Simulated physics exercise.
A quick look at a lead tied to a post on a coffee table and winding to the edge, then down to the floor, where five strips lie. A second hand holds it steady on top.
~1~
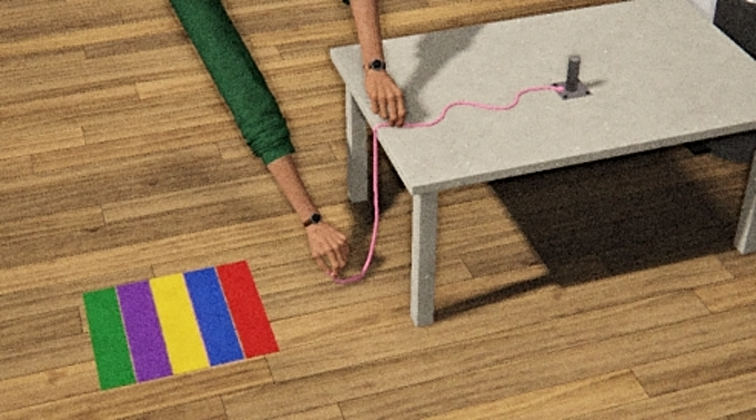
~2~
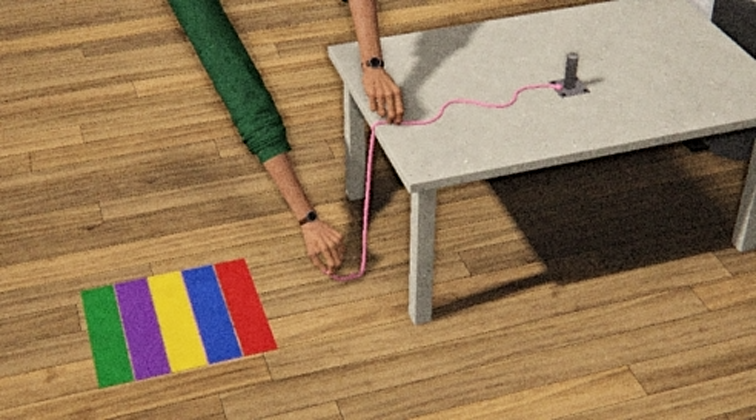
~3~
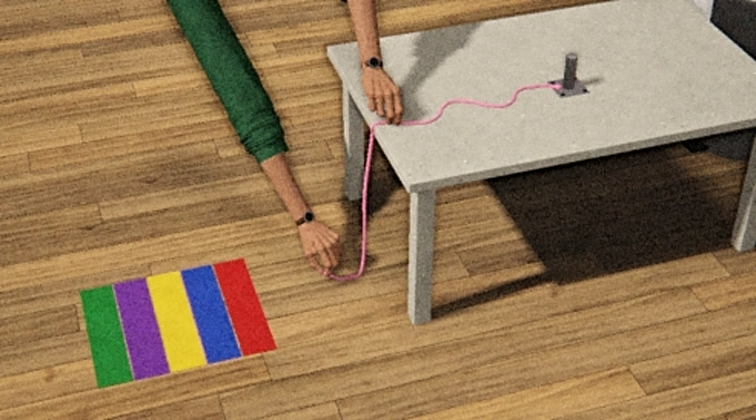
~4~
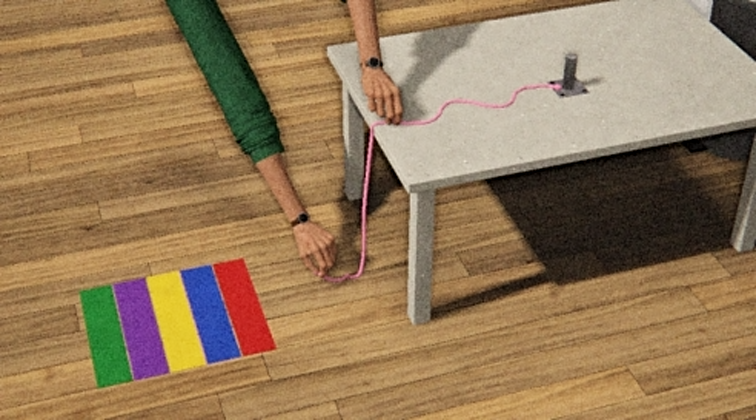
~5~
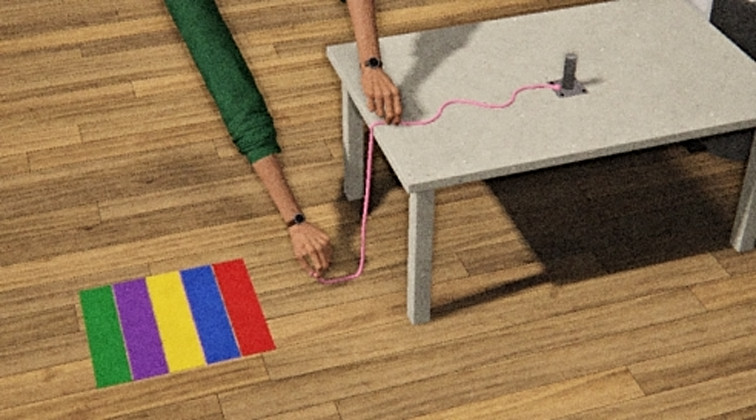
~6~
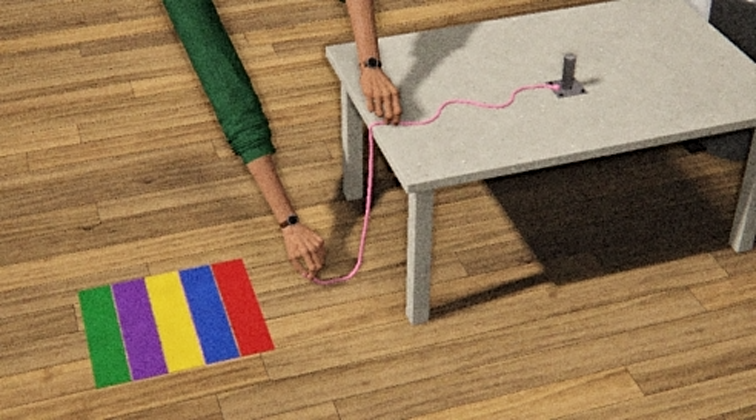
A hand near the floor draws the pink cord's end slightly left toward the coloured strips.
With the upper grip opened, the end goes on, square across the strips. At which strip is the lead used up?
At the yellow one.
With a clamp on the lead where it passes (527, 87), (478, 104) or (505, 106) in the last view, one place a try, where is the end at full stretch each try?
About (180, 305), (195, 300) and (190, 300).
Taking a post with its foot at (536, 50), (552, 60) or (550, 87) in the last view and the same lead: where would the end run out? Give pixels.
Going by the last picture, roughly (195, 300), (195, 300) and (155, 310).
A little later, end near (229, 292); over red.
Next, end near (193, 300); over blue.
When it is tight, end near (173, 304); over yellow. It halts on the yellow strip.
